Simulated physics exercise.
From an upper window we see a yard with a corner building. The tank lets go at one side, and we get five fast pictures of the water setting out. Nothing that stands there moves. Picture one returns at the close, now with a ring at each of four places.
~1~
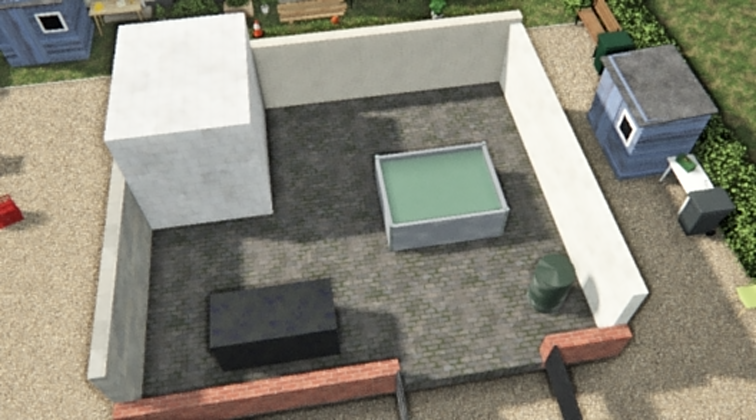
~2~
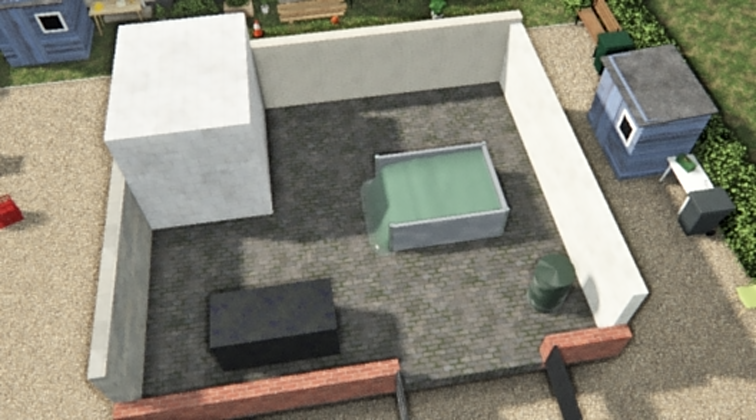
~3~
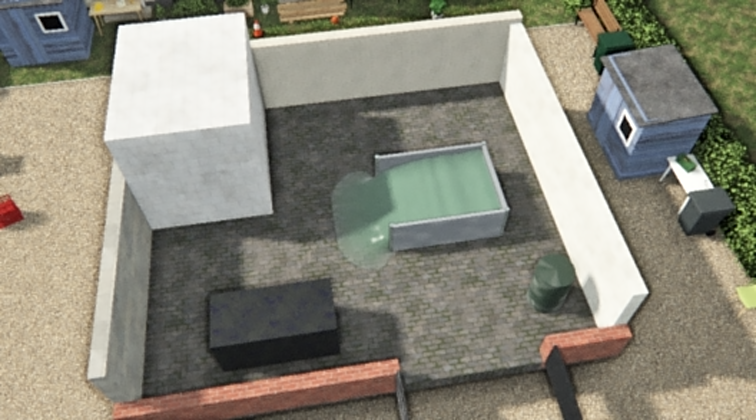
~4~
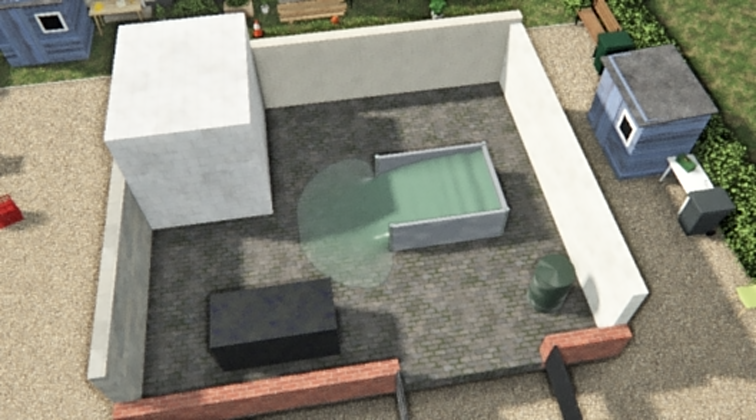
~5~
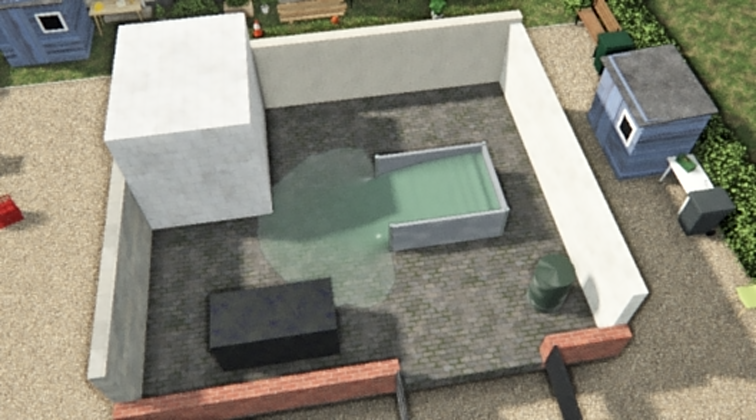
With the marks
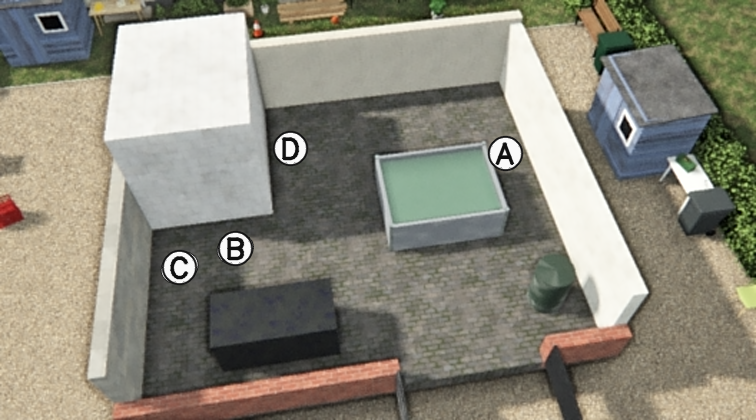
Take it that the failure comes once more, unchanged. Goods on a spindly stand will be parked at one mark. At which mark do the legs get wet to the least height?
A works best here.
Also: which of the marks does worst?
The answer is C.
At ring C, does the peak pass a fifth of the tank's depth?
Yes, it does.
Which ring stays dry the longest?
That is ring A.
In white, A at (505, 153); B at (235, 248); C at (179, 267); D at (290, 148).
If A is chosen, the water peaks at about 15 % of the depth that stood in the tank.
If B is chosen, the water peaks at about 33 % of the depth that stood in the tank.
If C is chosen, the water peaks at about 51 % of the depth that stood in the tank.
If D is chosen, the water peaks at about 28 % of the depth that stood in the tank.
